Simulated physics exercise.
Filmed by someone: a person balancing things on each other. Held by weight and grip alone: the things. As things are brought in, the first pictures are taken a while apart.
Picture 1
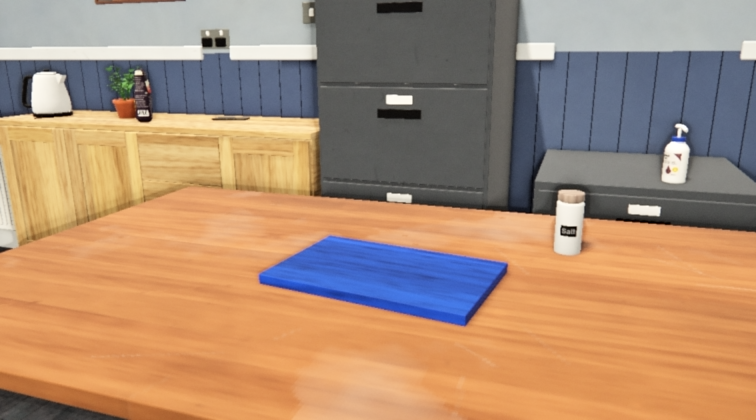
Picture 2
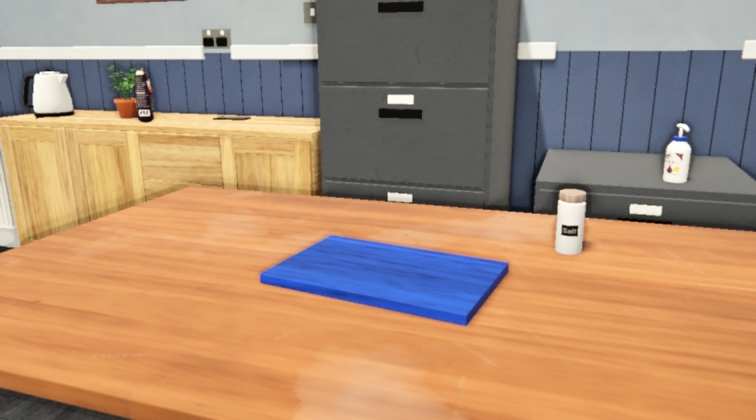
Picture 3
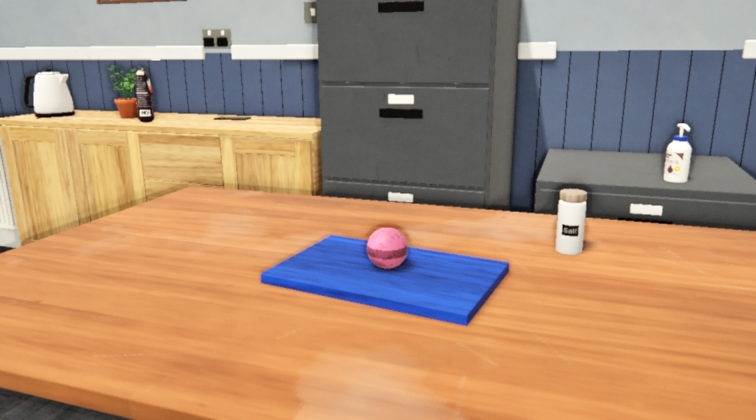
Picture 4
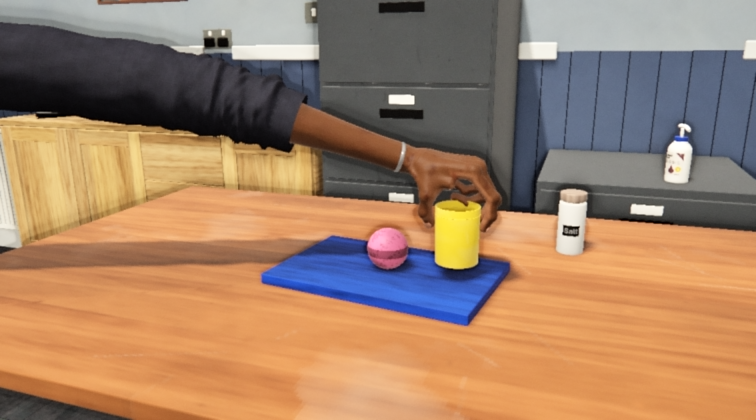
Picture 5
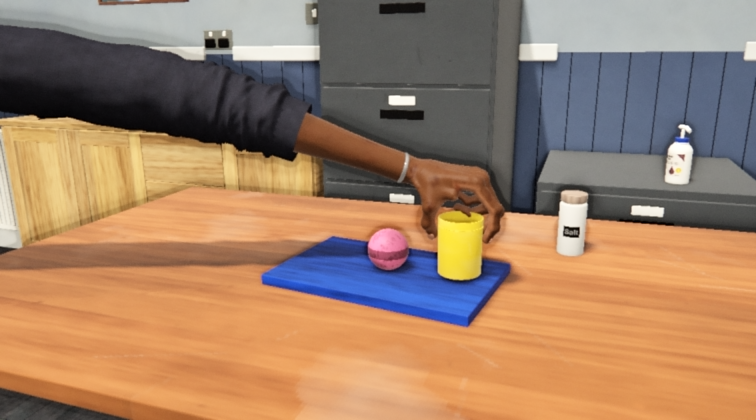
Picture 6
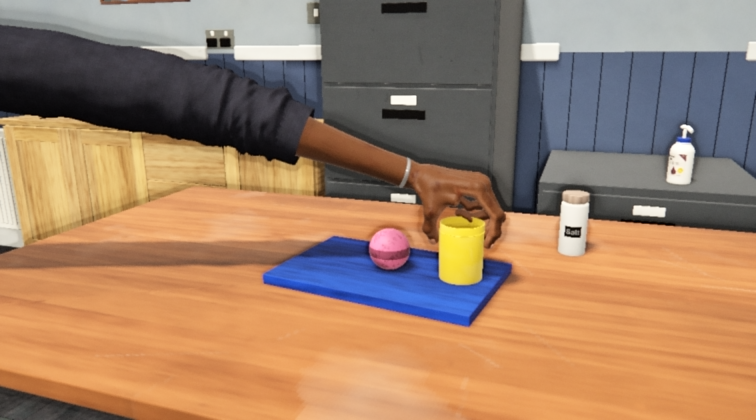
A pink ball appears on the blue board, then a hand lowers a yellow cup beside it.
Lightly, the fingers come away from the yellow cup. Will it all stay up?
I reckon it sits tight.
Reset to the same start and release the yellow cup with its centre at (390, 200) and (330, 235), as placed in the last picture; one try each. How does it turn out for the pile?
So, in case one it falls over, and in case two it stays steady.
Then, 0.50 s past the last view, nothing moves.
Then, 1.30 s past the last view, yellow cup resting near (461, 250).
Finally, all 4 still in place. Final places as the last picture's camera would see them, yellow cup near (461, 250). The pile holds.
